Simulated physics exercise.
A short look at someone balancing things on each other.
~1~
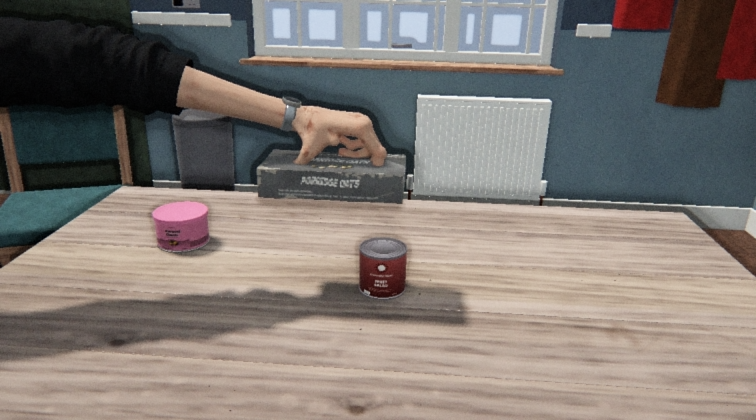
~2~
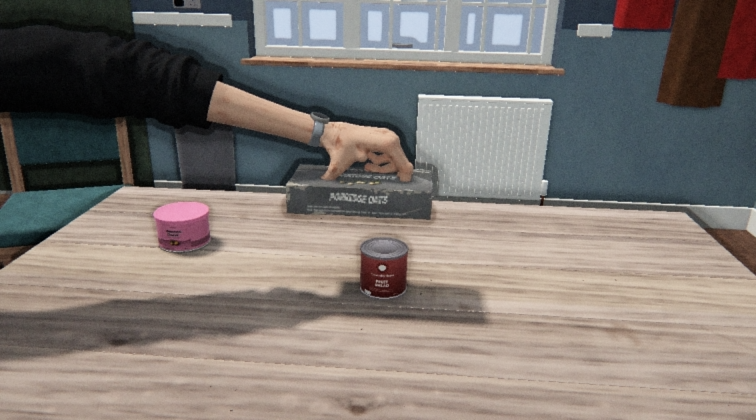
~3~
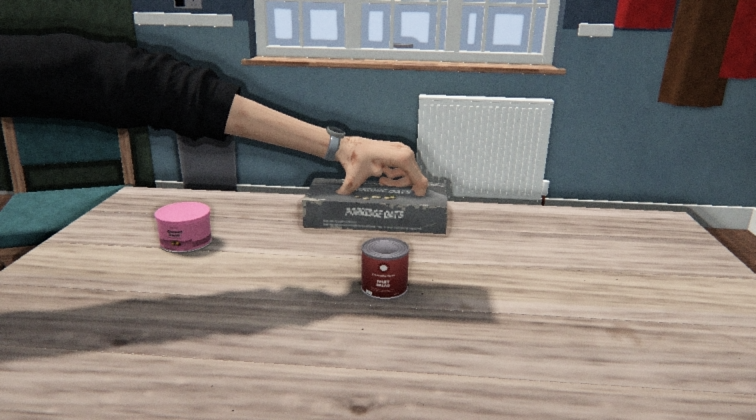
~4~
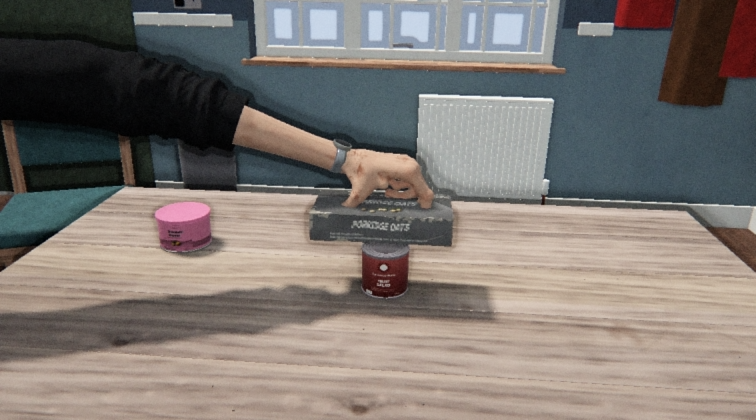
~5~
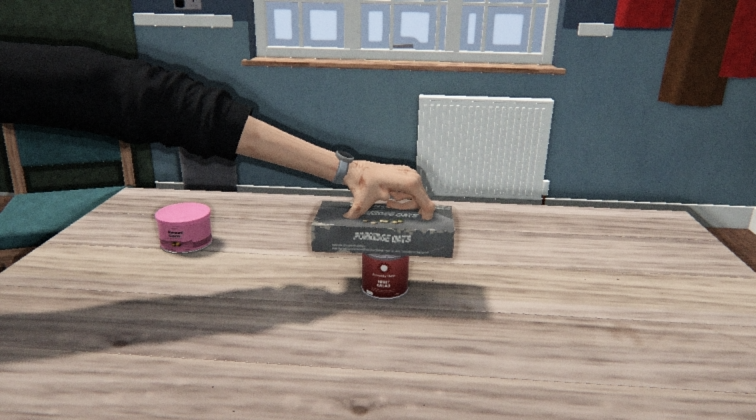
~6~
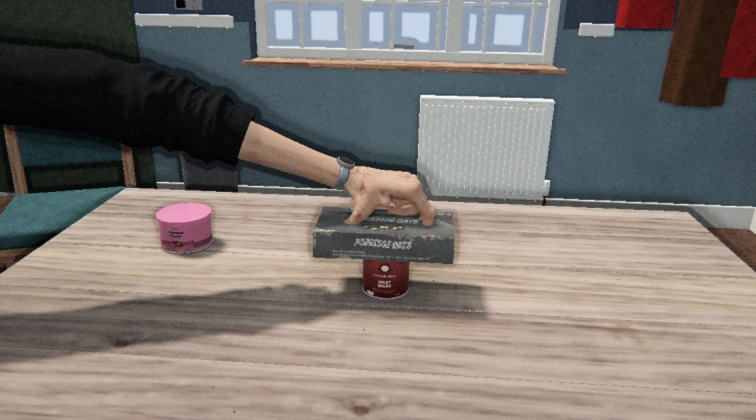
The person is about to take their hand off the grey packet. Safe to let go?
The pile stays up.
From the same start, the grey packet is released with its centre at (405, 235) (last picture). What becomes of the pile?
Then it keeps its balance.
Then, 0.20 s later than the last frame, all is still.
Then, 0.60 s later than the last frame, grey packet resting near (385, 234).
When it is over, all 3 as before. End places, in pixels of the last picture, grey packet near (385, 234). The pile holds.
